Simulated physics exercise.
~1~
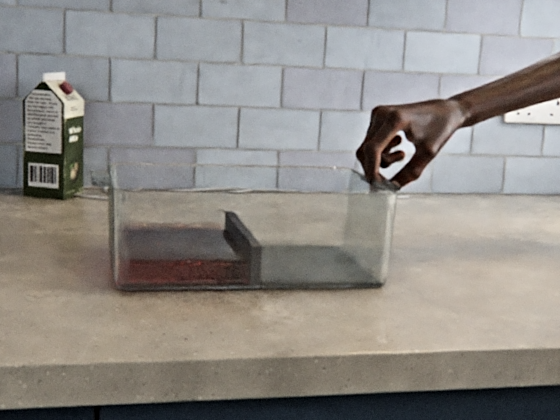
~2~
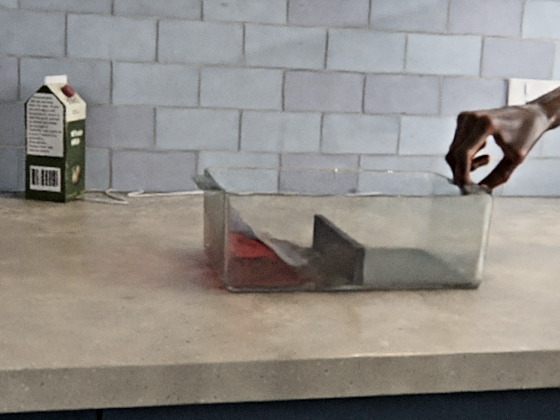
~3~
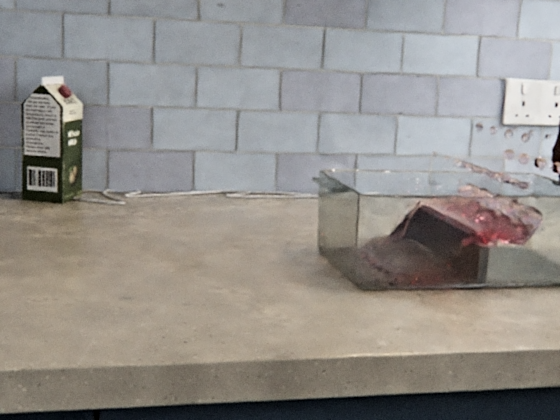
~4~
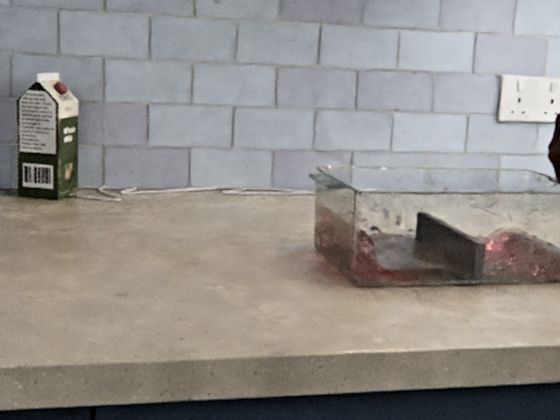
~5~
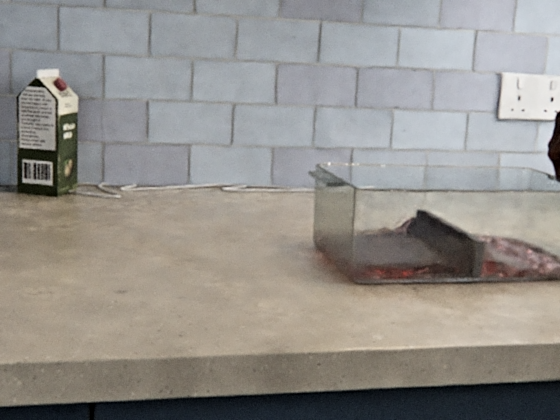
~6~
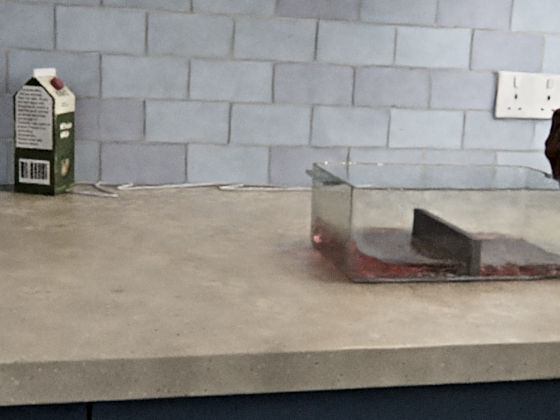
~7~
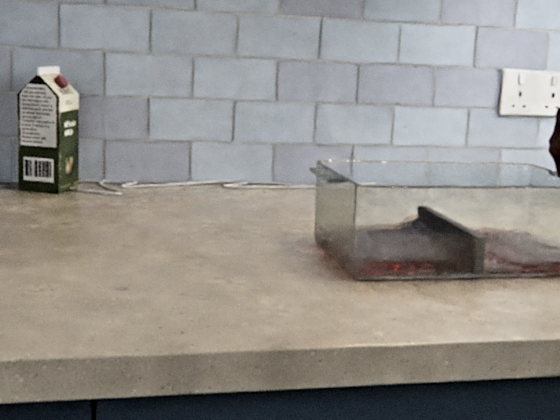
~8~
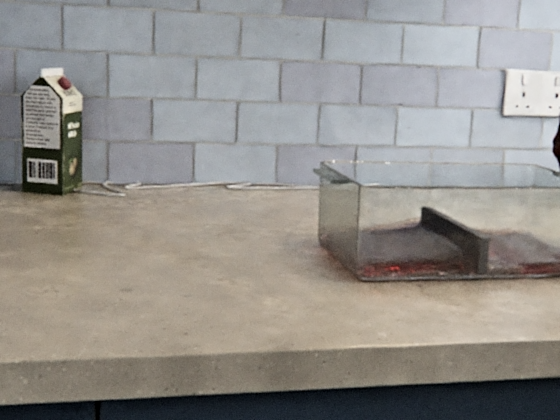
On a pale stone kitchen counter, seen from the front before grey-blue tiles, a clear box stands near the middle, with a green and white carton at left. A low dark wall divides the box, with reddish liquid on its left side and none on its right. A hand gripping the right rim pulls the box rightward, and the liquid piles up against the left end. As the box reaches the right edge of view, the liquid surges over the wall, flinging droplets above the rim. The box stops, and the liquid sloshes and settles on both sides.
